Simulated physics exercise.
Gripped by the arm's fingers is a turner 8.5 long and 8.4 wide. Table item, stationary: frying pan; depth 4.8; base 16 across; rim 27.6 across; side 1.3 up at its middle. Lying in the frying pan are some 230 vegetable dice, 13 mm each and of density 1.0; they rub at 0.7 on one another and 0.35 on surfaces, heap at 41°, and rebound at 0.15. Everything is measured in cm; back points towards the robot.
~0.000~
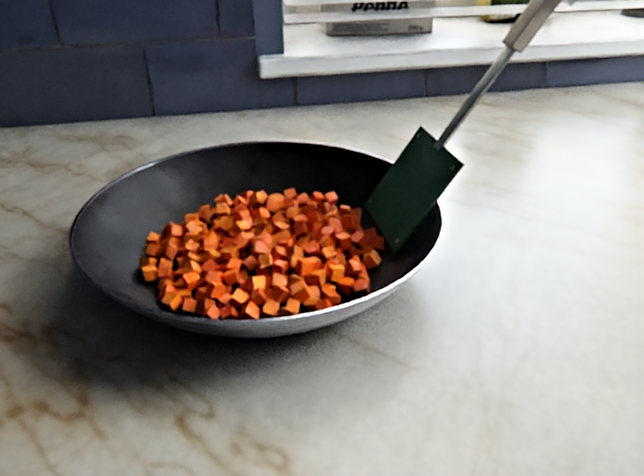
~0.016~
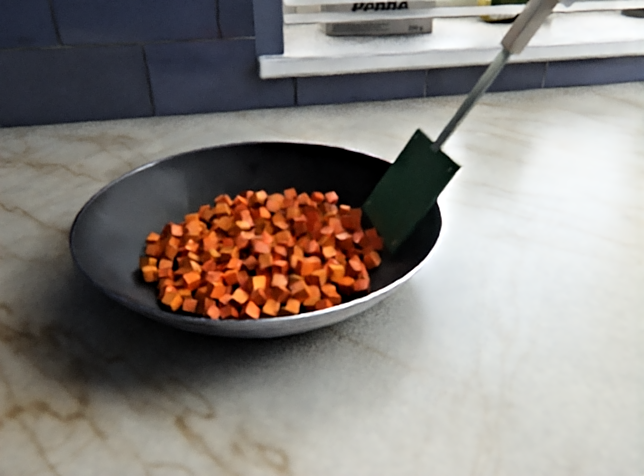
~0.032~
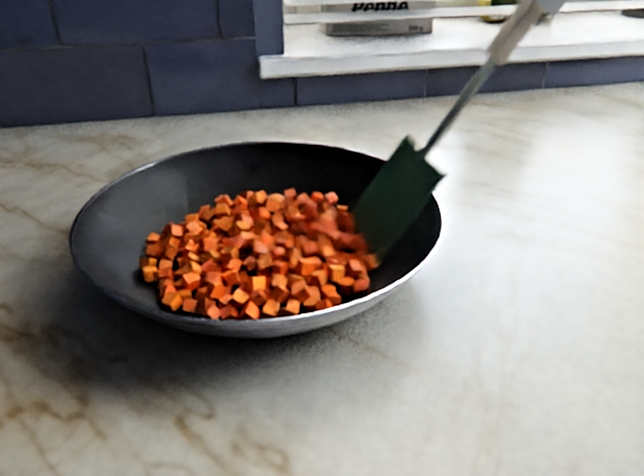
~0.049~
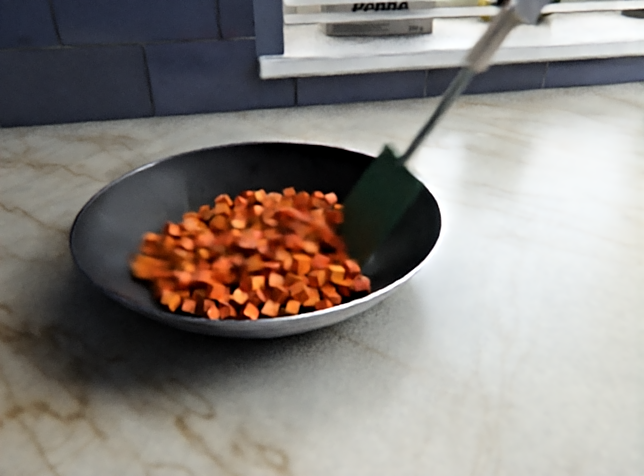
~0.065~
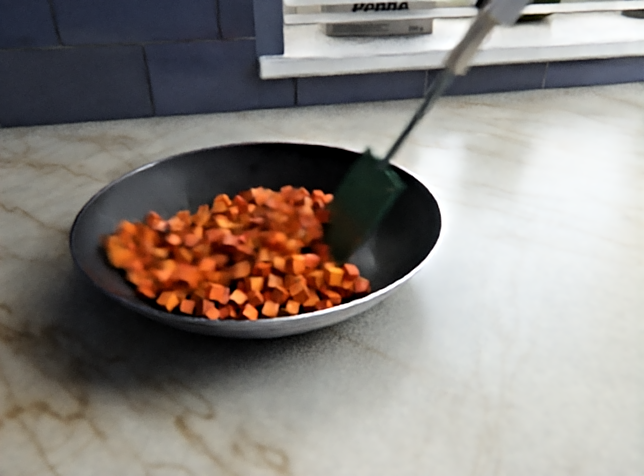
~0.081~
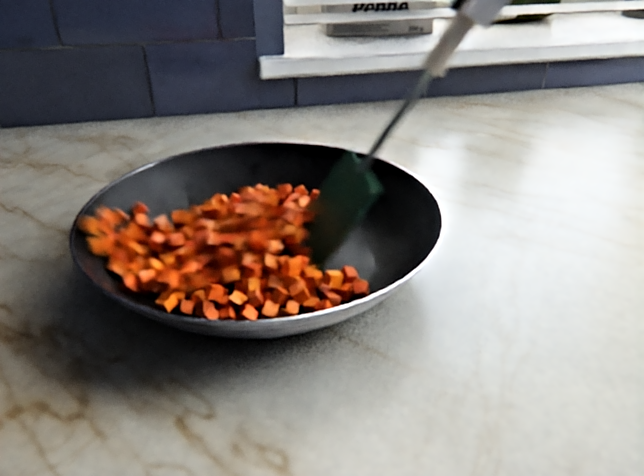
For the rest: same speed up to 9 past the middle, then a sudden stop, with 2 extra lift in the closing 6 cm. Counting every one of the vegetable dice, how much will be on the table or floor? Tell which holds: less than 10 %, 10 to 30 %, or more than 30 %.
What holds is more than 30 %.
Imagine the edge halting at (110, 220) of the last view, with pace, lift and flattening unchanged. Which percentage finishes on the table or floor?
The share ending on the table or floor is about 55 per cent.
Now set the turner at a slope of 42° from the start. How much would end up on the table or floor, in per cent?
That would leave close to 35 per cent on the table or floor.
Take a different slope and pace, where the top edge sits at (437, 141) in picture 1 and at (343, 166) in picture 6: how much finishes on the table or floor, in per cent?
Close to 40 in a hundred.
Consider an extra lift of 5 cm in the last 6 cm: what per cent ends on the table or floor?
I'd reckon around 25 per cent.
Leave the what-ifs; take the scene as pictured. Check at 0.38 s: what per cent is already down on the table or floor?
Some 35 per cent of the load.
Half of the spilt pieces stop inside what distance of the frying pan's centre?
Roughly 24 centimetres.
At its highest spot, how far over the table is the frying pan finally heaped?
Close to 4.5 centimetres high.
By 0.12 s, sloping 56°, highest piece 8 above the table; 224 in the frying pan, 4 on the blade or in flight.
By 0.16 s, sloping 56°, highest piece 10 above the table; 217 in the frying pan, 11 on the blade or in flight.
By 0.38 s, sloping 56°, highest piece 10 above the table; 123 in the frying pan, 76 on the table or floor, 29 on the blade or in flight.
By 1.43 s, sloping 56°, highest piece 6 above the table; 123 in the frying pan, 105 on the table or floor.
Final count, 123 in the frying pan, 105 on the table or floor. That is 46 % on the table or floor.
